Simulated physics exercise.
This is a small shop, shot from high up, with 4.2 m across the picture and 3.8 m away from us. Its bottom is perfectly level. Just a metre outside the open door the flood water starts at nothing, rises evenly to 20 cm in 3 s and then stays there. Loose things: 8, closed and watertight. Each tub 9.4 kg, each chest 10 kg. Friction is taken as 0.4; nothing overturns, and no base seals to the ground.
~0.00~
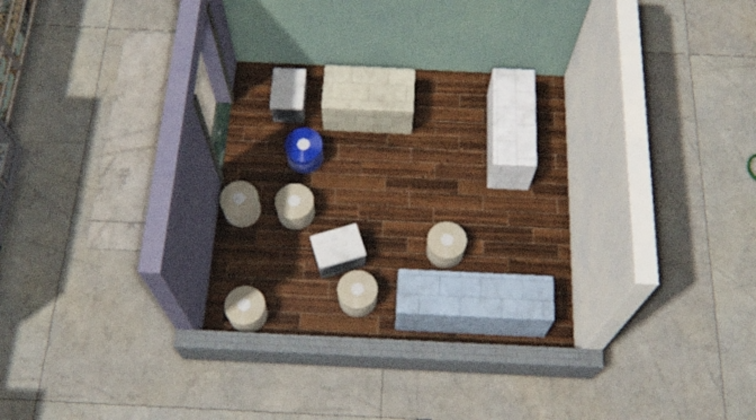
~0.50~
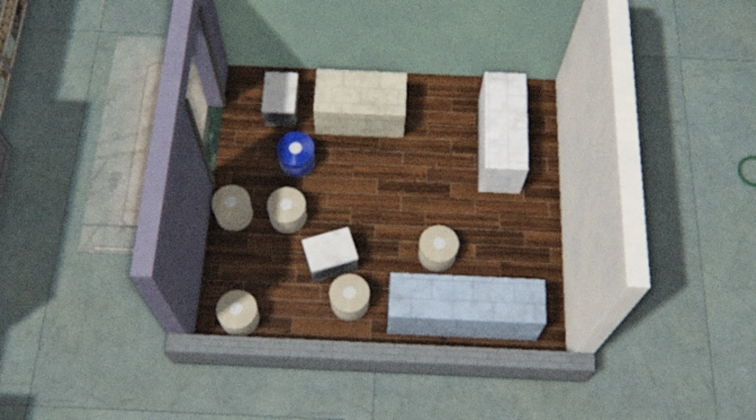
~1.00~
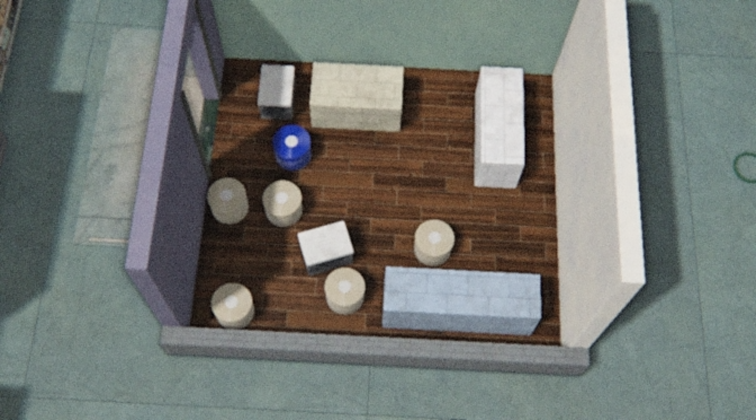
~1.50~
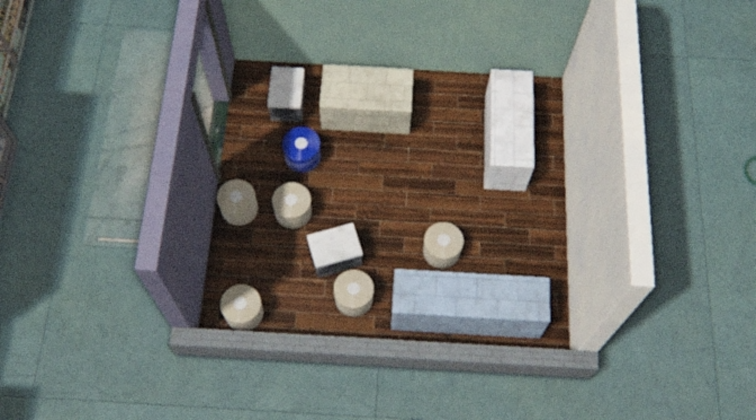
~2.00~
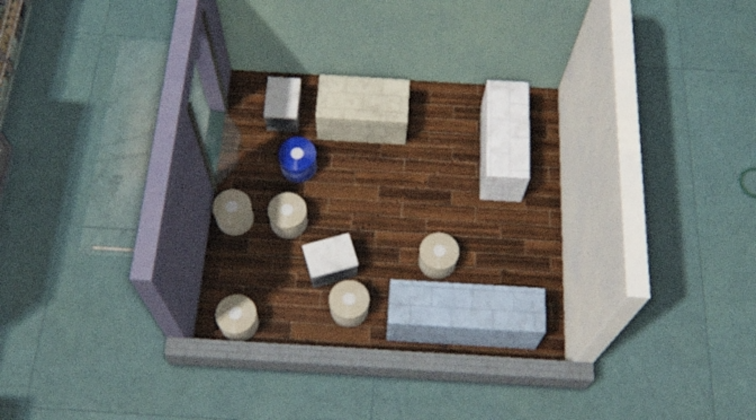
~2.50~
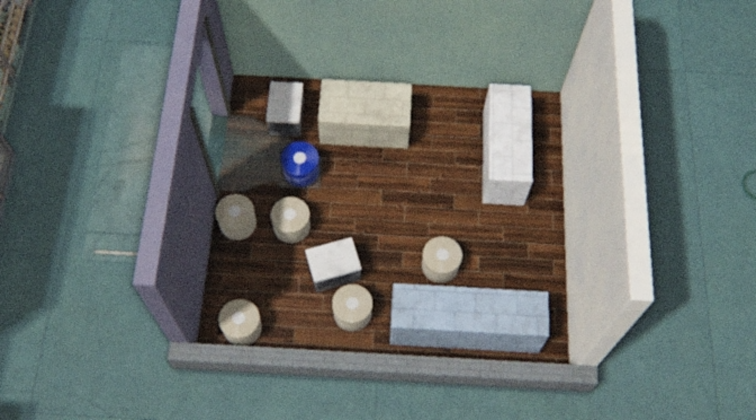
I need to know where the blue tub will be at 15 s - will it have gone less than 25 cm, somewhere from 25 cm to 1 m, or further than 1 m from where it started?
It will have gone further than 1 m.
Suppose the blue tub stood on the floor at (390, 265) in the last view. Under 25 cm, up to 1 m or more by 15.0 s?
Result: It drifts a great deal.
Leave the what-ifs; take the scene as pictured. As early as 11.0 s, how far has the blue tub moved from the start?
By that time, close to 300 cm.
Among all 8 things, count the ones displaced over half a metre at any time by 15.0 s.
5.
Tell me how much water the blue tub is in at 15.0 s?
16 cm or so.
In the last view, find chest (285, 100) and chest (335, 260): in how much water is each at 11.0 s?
About 10 and 5 cm.
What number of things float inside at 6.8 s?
Count: 2.
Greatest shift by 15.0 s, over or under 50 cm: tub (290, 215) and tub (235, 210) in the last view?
Within, within.
After 3.5 s the blue tub is near (327, 166), 0.3 m from its start, aground; 0 afloat.
After 6.8 s the blue tub is near (540, 239), 3.0 m from its start, aground; 2 afloat.
After 11.0 s the blue tub is near (546, 103), 3.1 m from its start, afloat; 3 afloat.
After 15.0 s the blue tub is near (543, 87), 3.1 m from its start, afloat; 8 afloat.
